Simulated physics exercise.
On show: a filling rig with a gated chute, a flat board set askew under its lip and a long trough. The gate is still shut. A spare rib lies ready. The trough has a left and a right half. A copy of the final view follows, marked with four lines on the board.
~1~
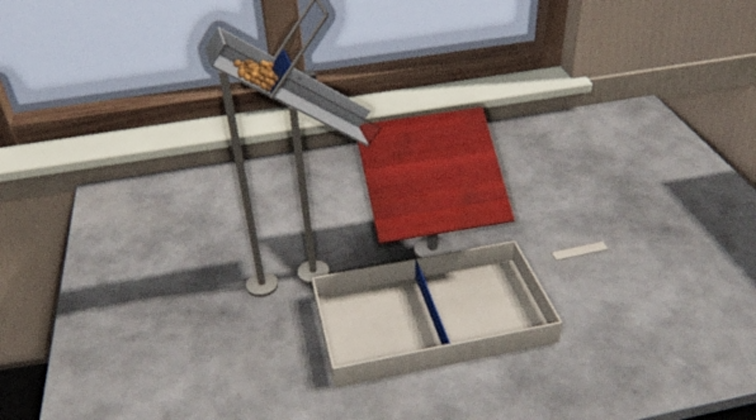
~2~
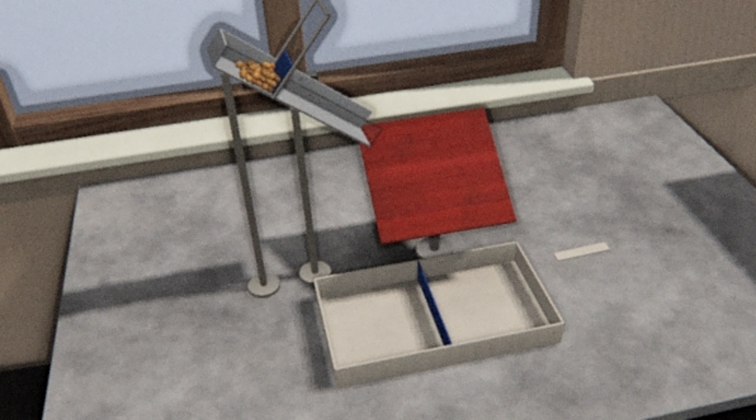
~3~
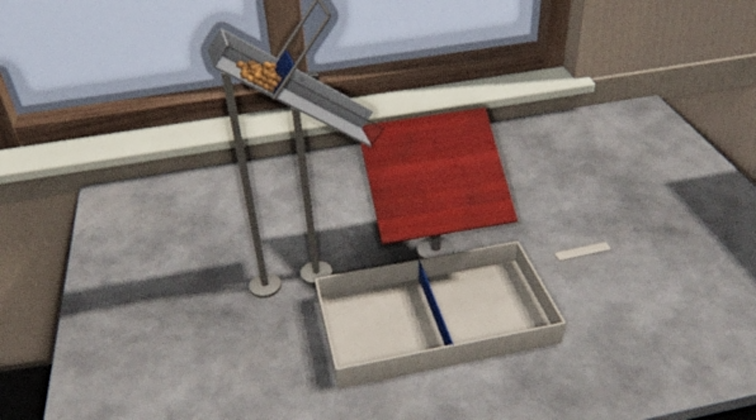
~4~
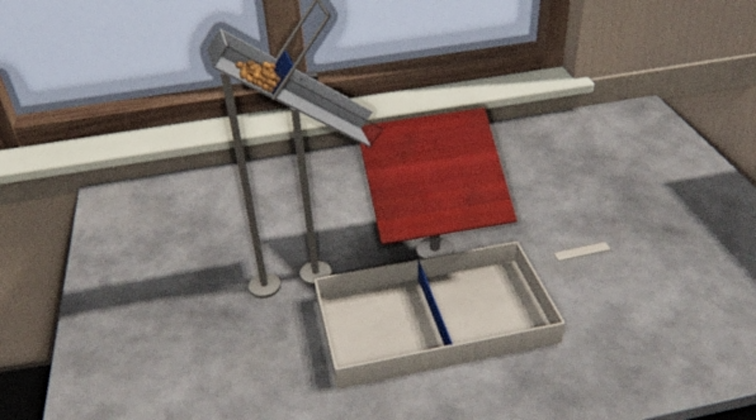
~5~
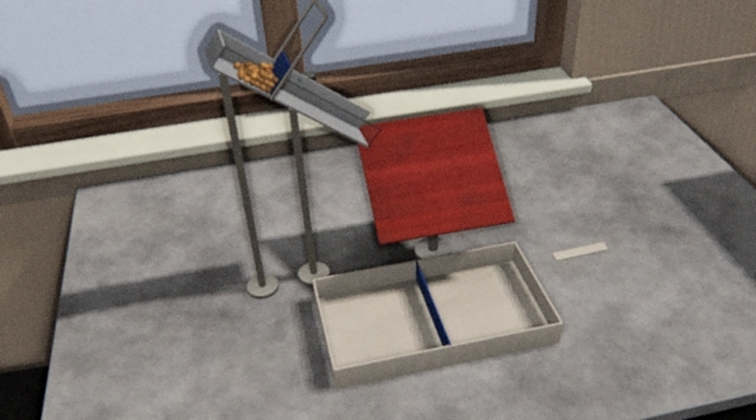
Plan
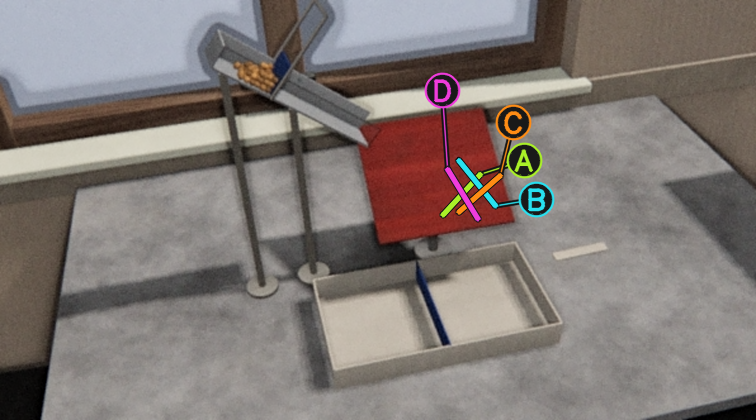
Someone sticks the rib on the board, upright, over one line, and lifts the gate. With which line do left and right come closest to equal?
Best: A.
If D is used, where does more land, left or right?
More lands on the right.
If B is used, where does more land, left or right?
More lands on the right.
On the marked copy, line A from (480, 174) to (443, 214); line B from (458, 160) to (495, 205); line C from (500, 175) to (458, 212); line D from (447, 169) to (477, 218).
If A is chosen, of what is caught, roughly two thirds in the left half, roughly a third in the right.
If B is chosen, of what is caught, about a tenth in the left half, almost all in the right.
If C is chosen, of what is caught, about a tenth in the left half, the larger part in the right.
If D is chosen, of what is caught, about a tenth in the left half, almost all in the right.
